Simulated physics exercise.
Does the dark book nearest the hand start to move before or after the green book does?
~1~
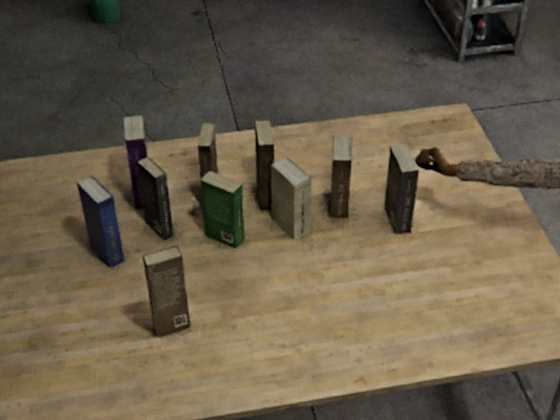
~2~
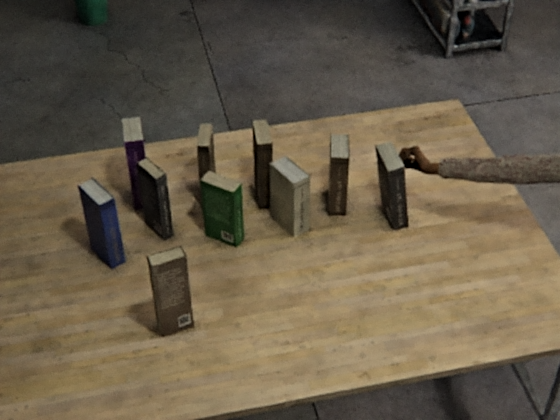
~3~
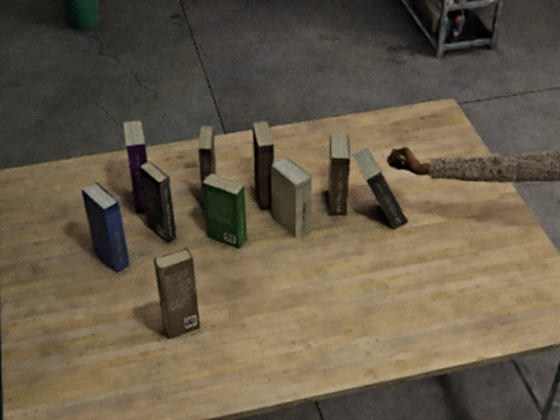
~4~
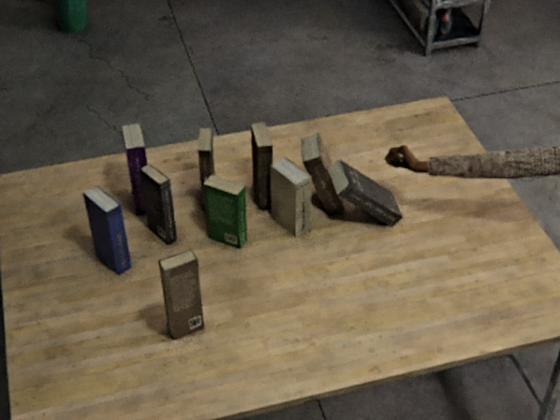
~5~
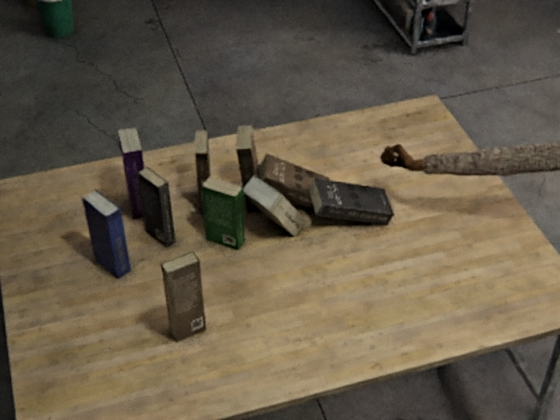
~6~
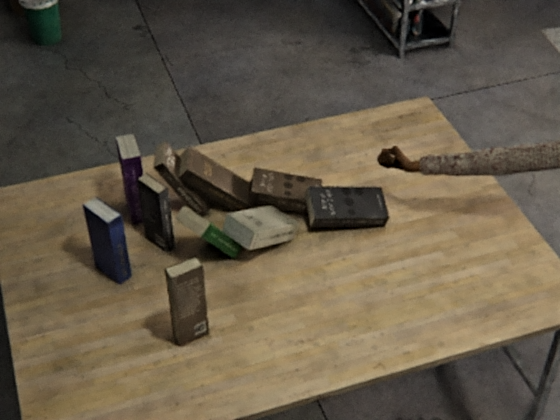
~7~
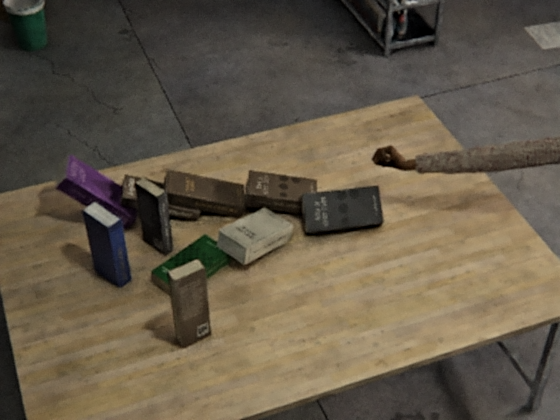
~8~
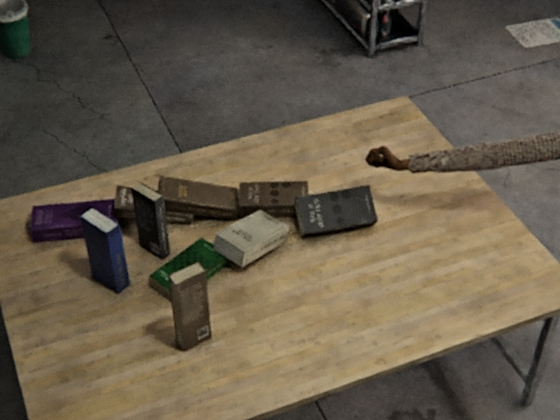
The dark book nearest the hand starts to move before the green book. It is already tipping left while the green book still stands in its place, and the green one only goes over later.
